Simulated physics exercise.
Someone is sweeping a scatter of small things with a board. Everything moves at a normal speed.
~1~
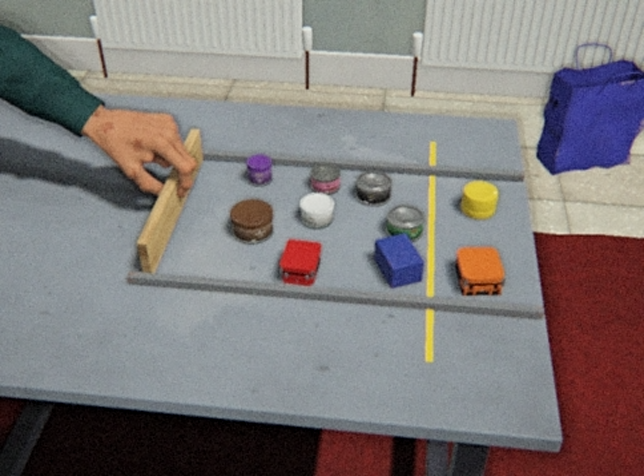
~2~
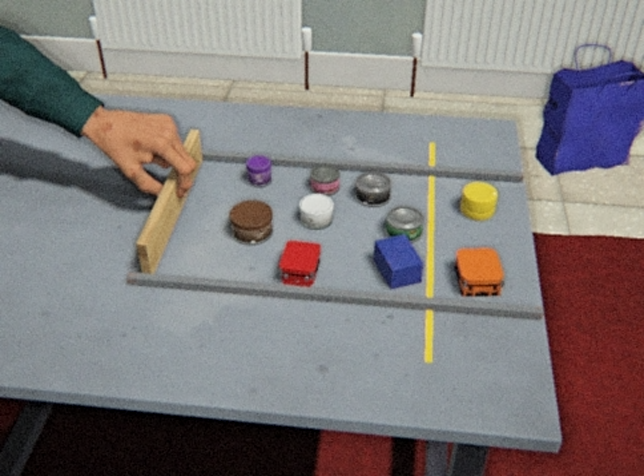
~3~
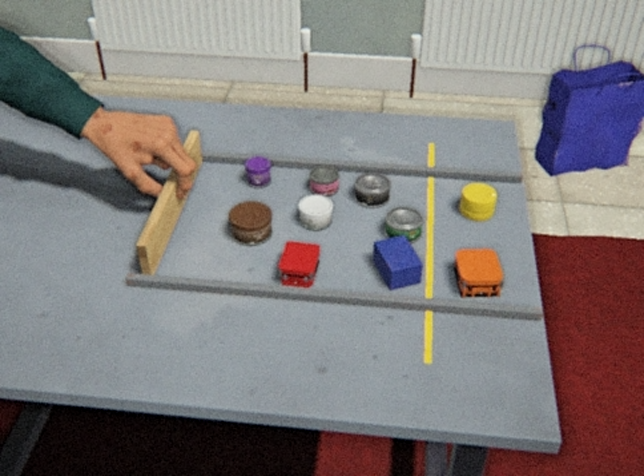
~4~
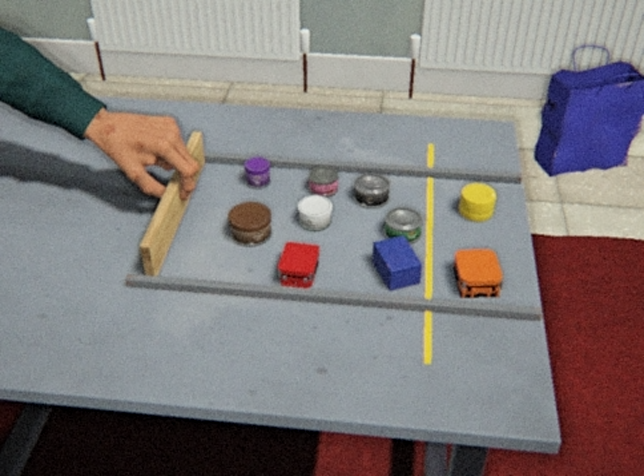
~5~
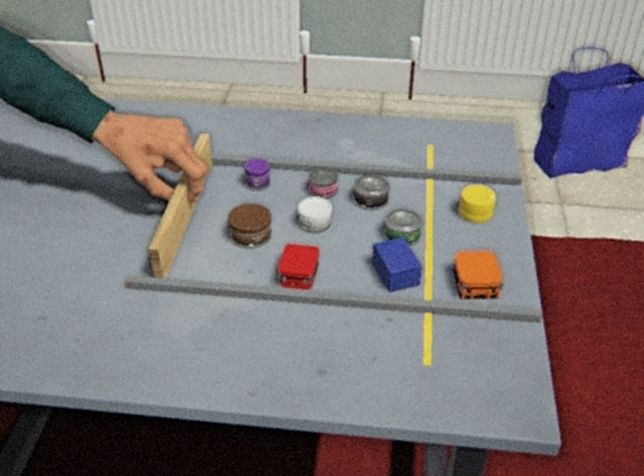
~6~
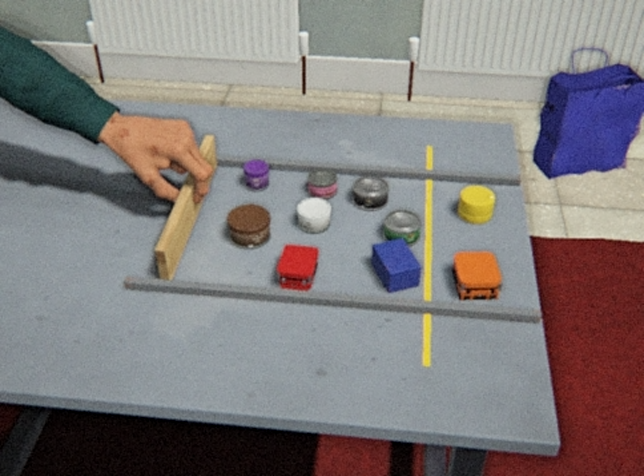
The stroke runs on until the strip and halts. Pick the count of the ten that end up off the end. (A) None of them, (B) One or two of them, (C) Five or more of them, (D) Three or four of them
The answer is A.
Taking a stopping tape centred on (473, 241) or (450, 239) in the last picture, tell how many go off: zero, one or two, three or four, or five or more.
Count by try - just one or two; just one or two.
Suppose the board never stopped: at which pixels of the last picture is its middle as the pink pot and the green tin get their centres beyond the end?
Around (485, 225), then around (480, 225).
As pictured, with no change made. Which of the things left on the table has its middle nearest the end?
The orange case.
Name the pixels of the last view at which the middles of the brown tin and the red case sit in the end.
Reading them off: First (451, 244); then (445, 280).
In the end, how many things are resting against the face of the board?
4.
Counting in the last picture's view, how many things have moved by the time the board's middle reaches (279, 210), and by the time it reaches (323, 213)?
The counts are 4 and 6.
Soon after, none off yet; yellow lid at rest near (476, 205); orange case at rest near (476, 276); green tin at rest near (402, 228).
Then, none off yet; yellow lid at rest near (476, 205); orange case at rest near (476, 276); green tin at rest near (405, 227).
At rest, the number that fall off is zero.
